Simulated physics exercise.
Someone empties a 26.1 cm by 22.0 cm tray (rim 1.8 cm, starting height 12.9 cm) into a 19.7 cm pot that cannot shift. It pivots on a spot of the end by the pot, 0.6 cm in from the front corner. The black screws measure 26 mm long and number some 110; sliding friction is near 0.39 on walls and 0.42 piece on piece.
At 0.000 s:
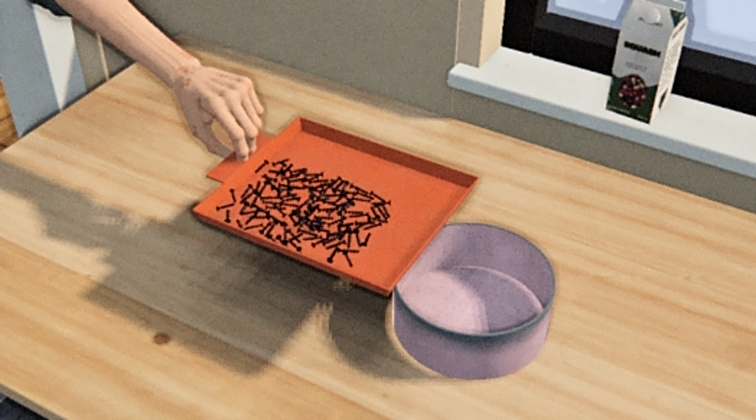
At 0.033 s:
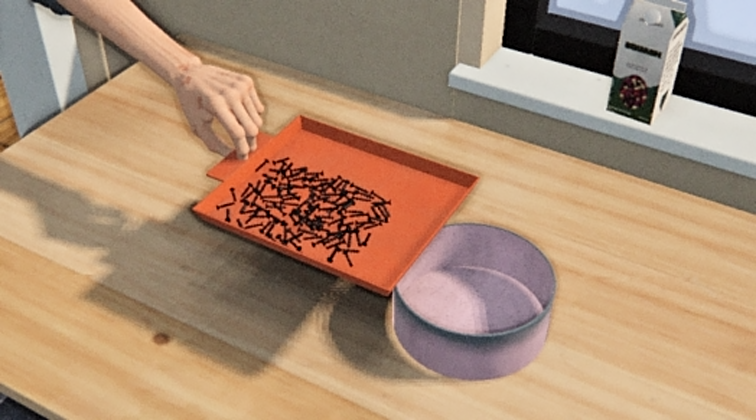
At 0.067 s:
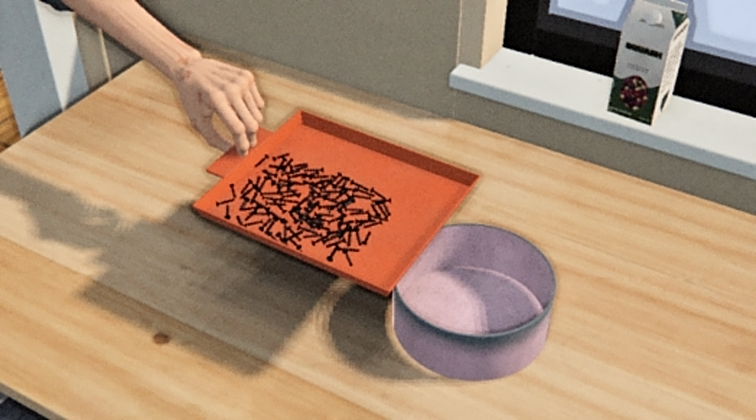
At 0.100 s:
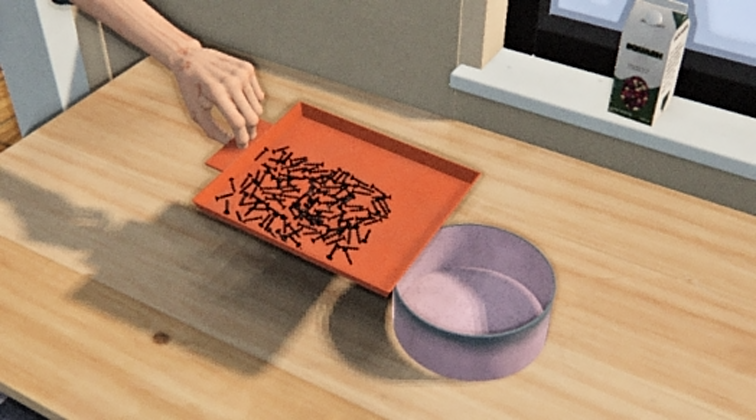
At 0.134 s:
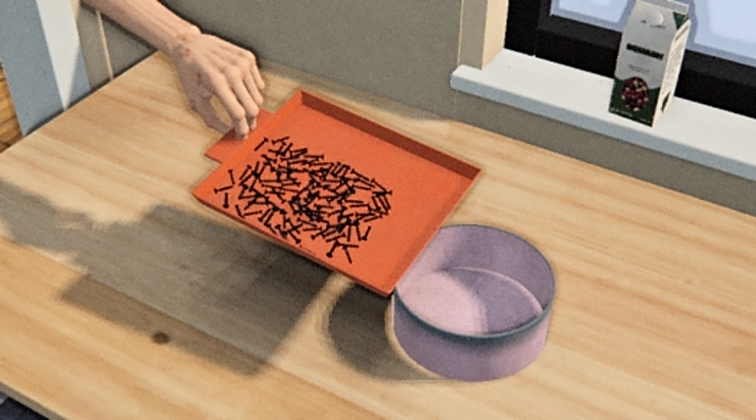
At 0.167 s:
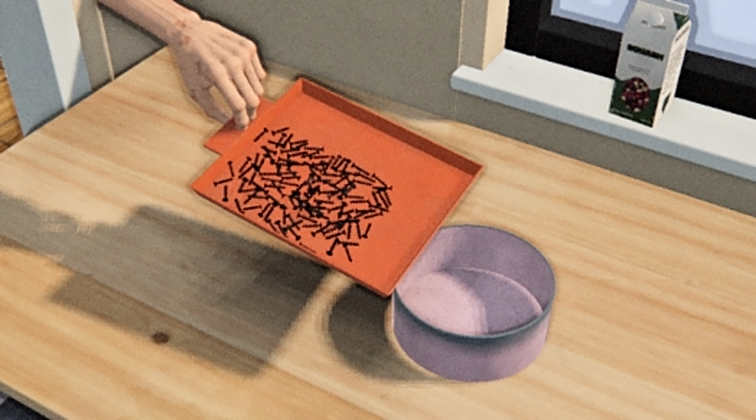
Orange tray of black screws tilting gradually as a hand raises its left end, beside a round purple pot on a wooden table.
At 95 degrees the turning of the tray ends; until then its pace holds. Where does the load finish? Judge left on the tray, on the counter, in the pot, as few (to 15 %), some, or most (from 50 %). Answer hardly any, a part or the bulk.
Tray hardly any, counter the bulk, pot hardly any.
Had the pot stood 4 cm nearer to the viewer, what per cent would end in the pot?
In that case some 20 per cent.
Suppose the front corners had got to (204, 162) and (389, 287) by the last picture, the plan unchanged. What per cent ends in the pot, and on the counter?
Pot 55, counter 45.
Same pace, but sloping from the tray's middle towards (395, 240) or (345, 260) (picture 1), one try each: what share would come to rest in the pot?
Some 35 and 0 per cent.
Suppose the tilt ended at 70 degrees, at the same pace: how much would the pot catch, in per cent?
It would be near 0 per cent.
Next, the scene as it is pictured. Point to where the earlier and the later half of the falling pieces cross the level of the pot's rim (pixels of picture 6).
At about (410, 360), then at (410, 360).
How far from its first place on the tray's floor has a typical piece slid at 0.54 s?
Some 8 cm.
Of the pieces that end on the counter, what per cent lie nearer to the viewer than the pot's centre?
Roughly 100 per cent.
After 0.54 s, tilt 52 degrees; the tray holds 100 %, the pot 0 %.
Then, at 0.79 s, tilt 79 degrees; the tray holds 25 %, the pot 0 %.
Then, at 1.15 s, tilt 95 degrees; the tray holds 0 %, the pot 0 %.
By 1.8 s all is still; tray 0 %, counter 100 %, pot 0 %.
